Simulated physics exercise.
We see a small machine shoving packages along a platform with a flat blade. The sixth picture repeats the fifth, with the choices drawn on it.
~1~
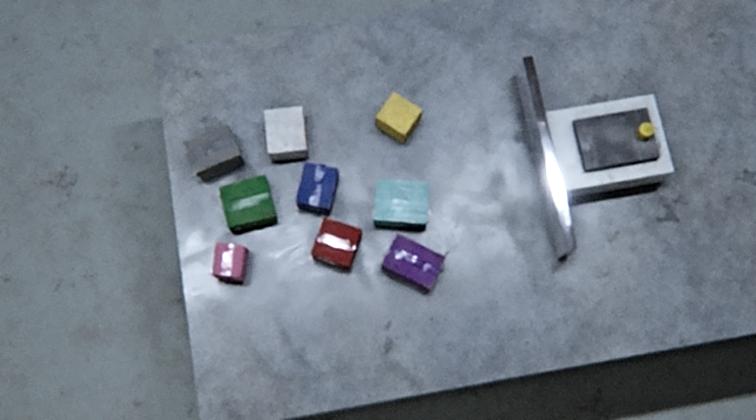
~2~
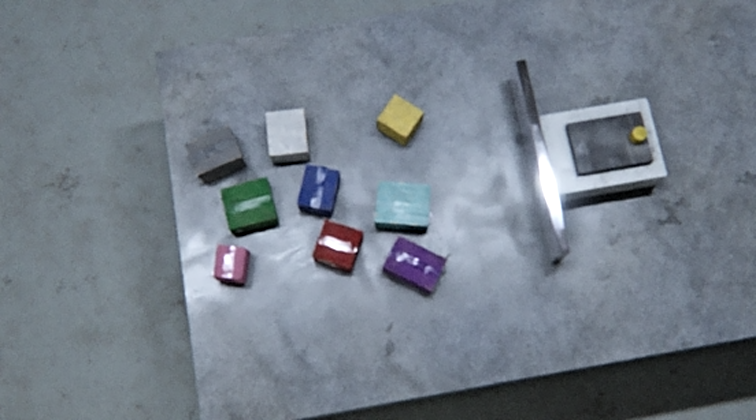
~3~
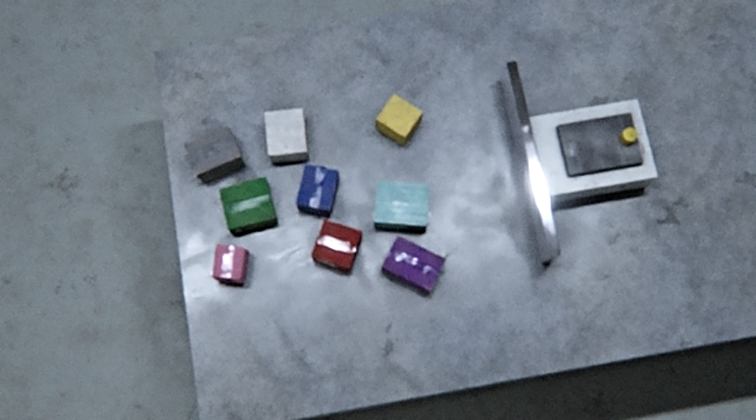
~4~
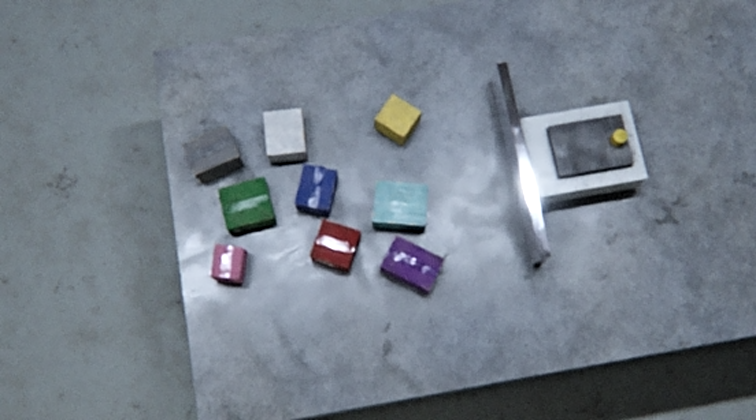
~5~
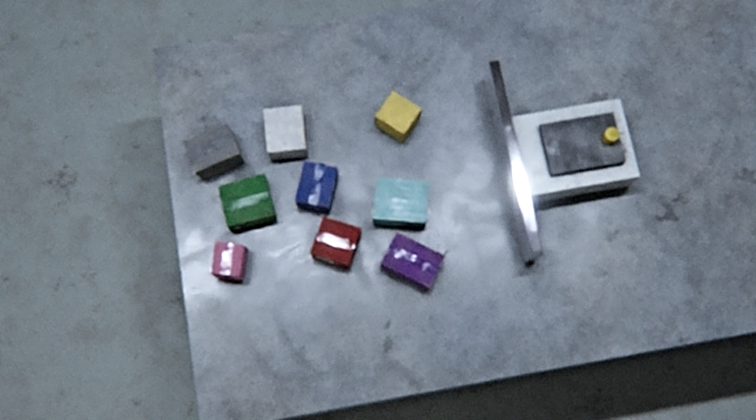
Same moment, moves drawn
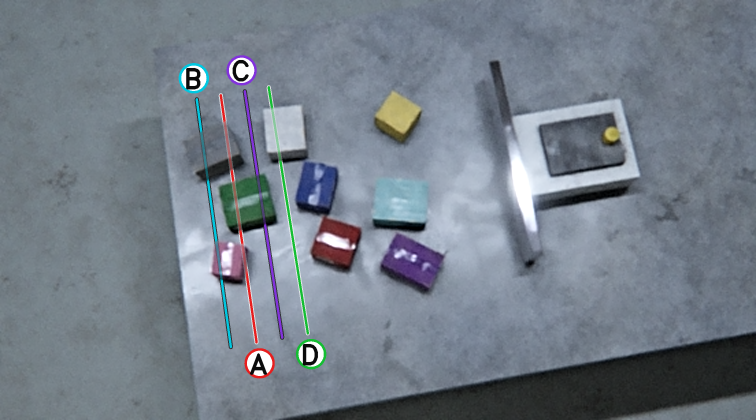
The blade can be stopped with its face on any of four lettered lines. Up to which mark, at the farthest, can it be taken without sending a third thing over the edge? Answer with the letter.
As far as mark C.
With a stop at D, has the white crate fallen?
No.
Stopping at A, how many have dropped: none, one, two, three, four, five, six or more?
In all, four.
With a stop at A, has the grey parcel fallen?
By then, yes.
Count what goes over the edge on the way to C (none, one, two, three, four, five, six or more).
Two.
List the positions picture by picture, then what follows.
The first frame shows grey parcel (214, 152); pink box (231, 262); white crate (286, 134).
The second frame shows robot (604, 144); blue parcel (319, 190).
The third frame shows robot (594, 145); yellow crate (399, 121).
The fourth frame shows robot (584, 147); turquoise crate (400, 206).
The fifth frame shows robot (576, 145); grey parcel (213, 152); pink box (230, 261); white crate (286, 133).
On the copy, A at (238, 215); B at (213, 219); C at (263, 210); D at (288, 206).
On C. First, robot (486, 160); purple parcel (400, 263); yellow crate (382, 120).
Then, robot (396, 176); pink box (224, 261); red parcel (260, 258).
Finally, robot (325, 188); pink box over the edge; grey parcel over the edge; two fallen.
By contrast, A drops four; B drops five; D is within the limit but short.
